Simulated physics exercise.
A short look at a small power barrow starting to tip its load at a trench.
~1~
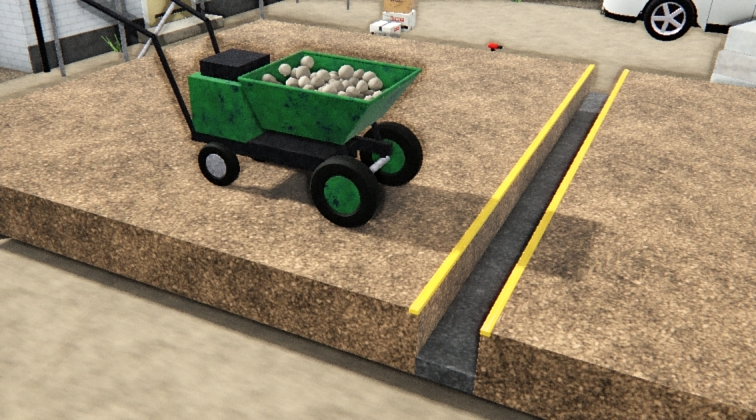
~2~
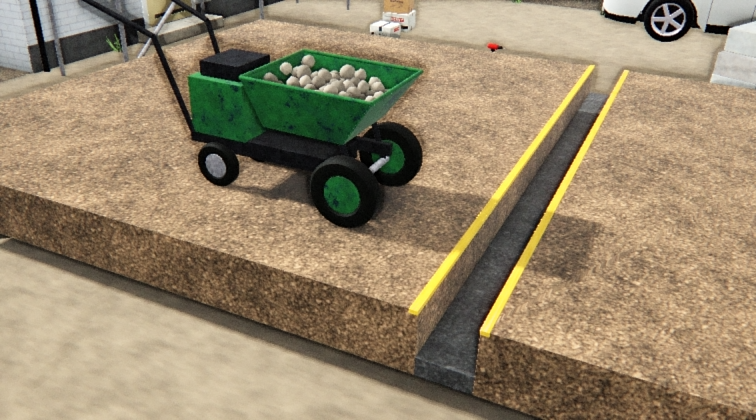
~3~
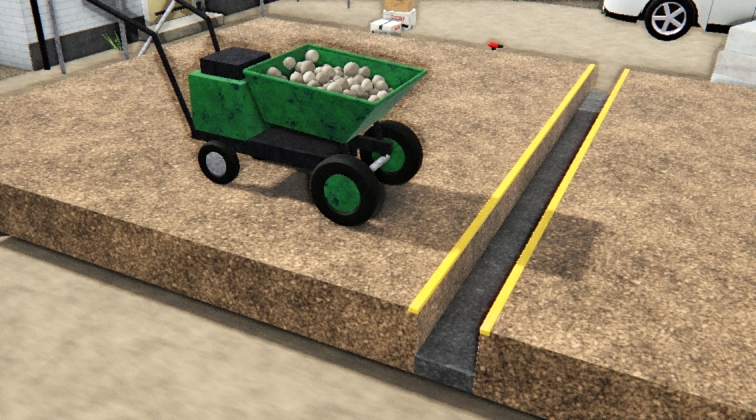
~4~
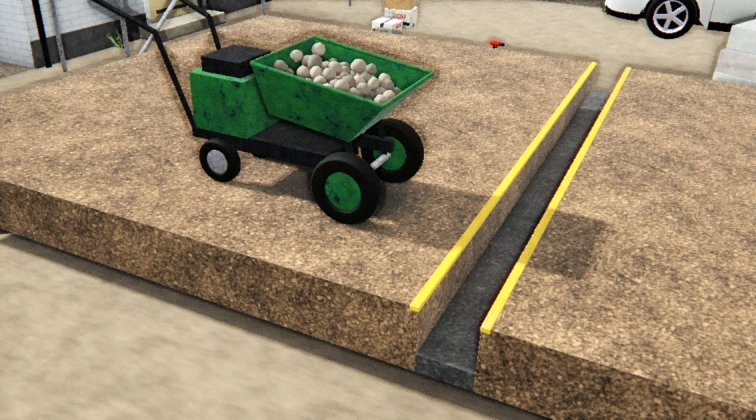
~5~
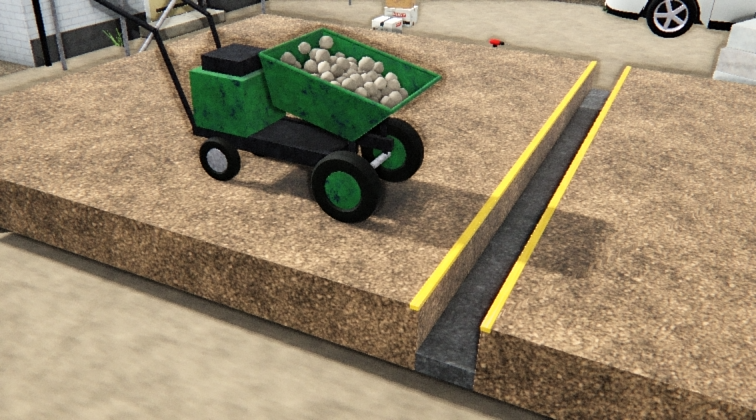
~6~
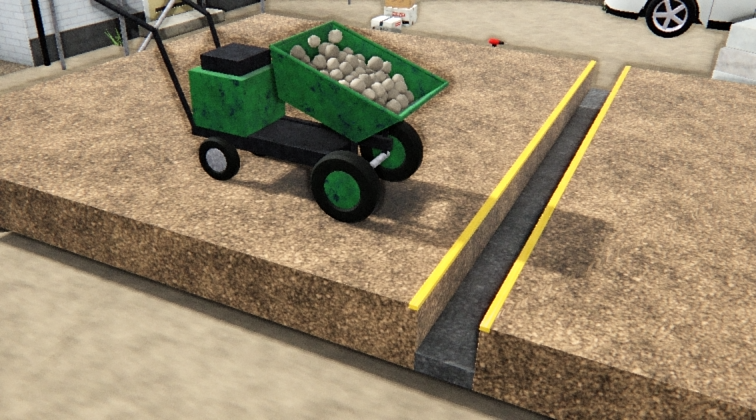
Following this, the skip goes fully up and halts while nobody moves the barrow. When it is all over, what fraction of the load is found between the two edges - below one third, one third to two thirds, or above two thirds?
Caught: Above two thirds.
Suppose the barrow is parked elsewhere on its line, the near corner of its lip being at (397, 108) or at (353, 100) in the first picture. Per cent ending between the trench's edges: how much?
You'd get 90 in a hundred the first time and 60 in a hundred the second.
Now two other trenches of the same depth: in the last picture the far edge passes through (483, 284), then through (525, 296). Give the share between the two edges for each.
The first try comes out at 80 percent and the second at 100 percent.
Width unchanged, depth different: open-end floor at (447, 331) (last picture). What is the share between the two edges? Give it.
I'd say around 70 in a hundred.
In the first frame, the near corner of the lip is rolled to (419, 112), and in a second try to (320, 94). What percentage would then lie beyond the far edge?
About 40 % and about 0 %.
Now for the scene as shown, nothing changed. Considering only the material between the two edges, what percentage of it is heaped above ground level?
It works out at about 5 percent.
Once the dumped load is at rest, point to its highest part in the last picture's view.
Summit once settled: About (488, 230).
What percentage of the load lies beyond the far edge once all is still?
I'd say near 0 per cent, give or take.
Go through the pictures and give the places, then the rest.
In the first frame, lip of the skip at (370, 103), level; top of the load at (328, 90), river pebbles; first edge of the trench at (439, 276); far edge at (506, 294), the trench under half as wide as the skip, and about as deep as wide.
In the second frame, lip of the skip at (371, 104), level; top of the load at (328, 90).
In the third frame, lip of the skip at (376, 105), tipped barely; top of the load at (312, 82).
In the fourth frame, lip of the skip at (384, 107), tipped a little; top of the load at (318, 77).
In the fifth frame, lip of the skip at (392, 112), tipped a little; top of the load at (313, 68).
In the sixth frame, lip of the skip at (400, 119), tipped clearly; top of the load at (321, 62); first edge of the trench at (438, 271); far edge at (505, 290).
Soon after the last picture, skip tipped steeply; all in the skip.
A little later, skip tipped steeply; most in the skip; a stray few short of the trench; a small part in or heaped over the trench; a stray few falling.
Later still, skip tipped right over; about a quarter in the skip; a small part short of the trench; most in or heaped over the trench; a stray few beyond it.
By the end, skip tipped right over; a stray few short of the trench; nearly all in or heaped over the trench; a stray few beyond it.
